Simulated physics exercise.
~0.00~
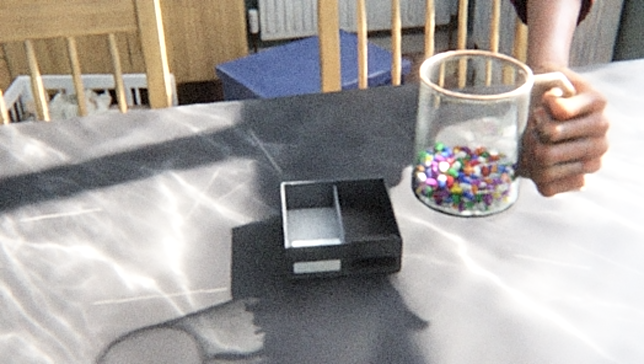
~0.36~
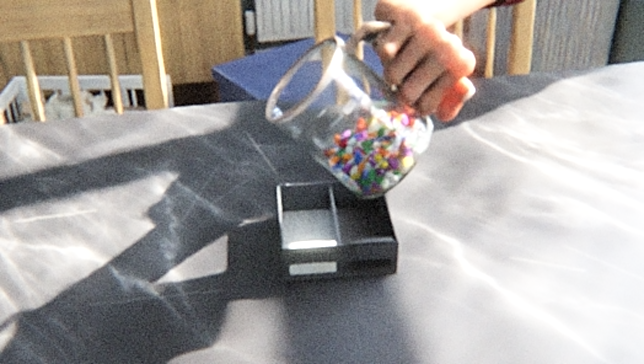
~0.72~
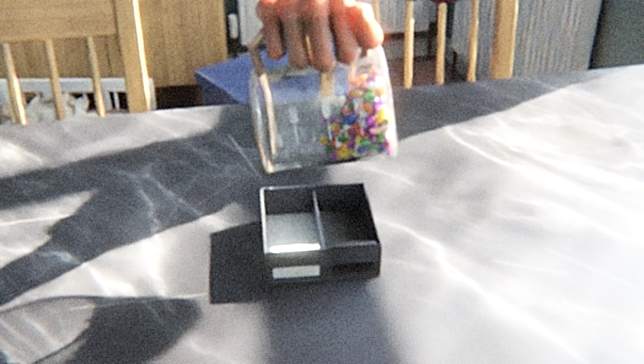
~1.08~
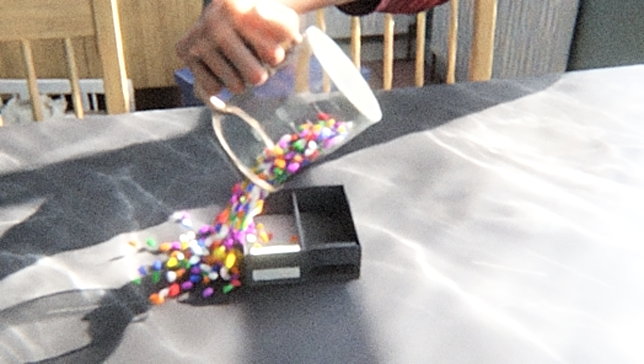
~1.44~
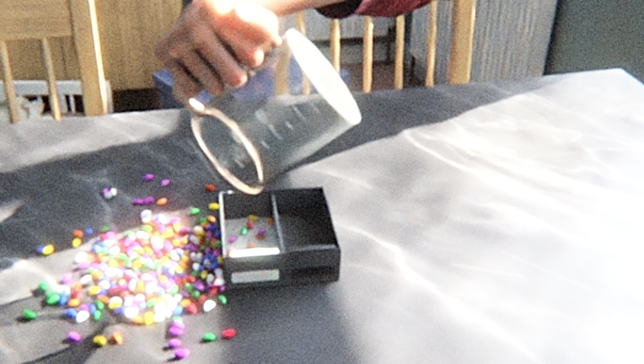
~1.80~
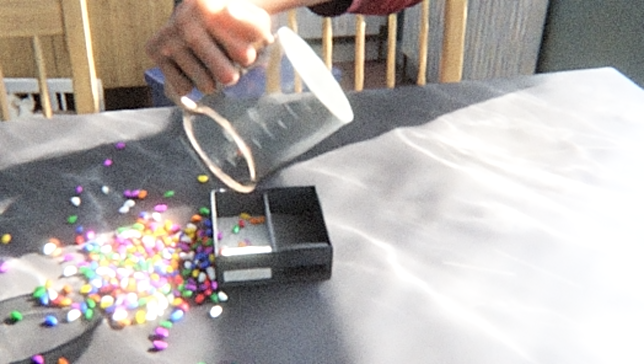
On a sunlit table, a hand tips colourful beans from a jug, mostly missing the tin.
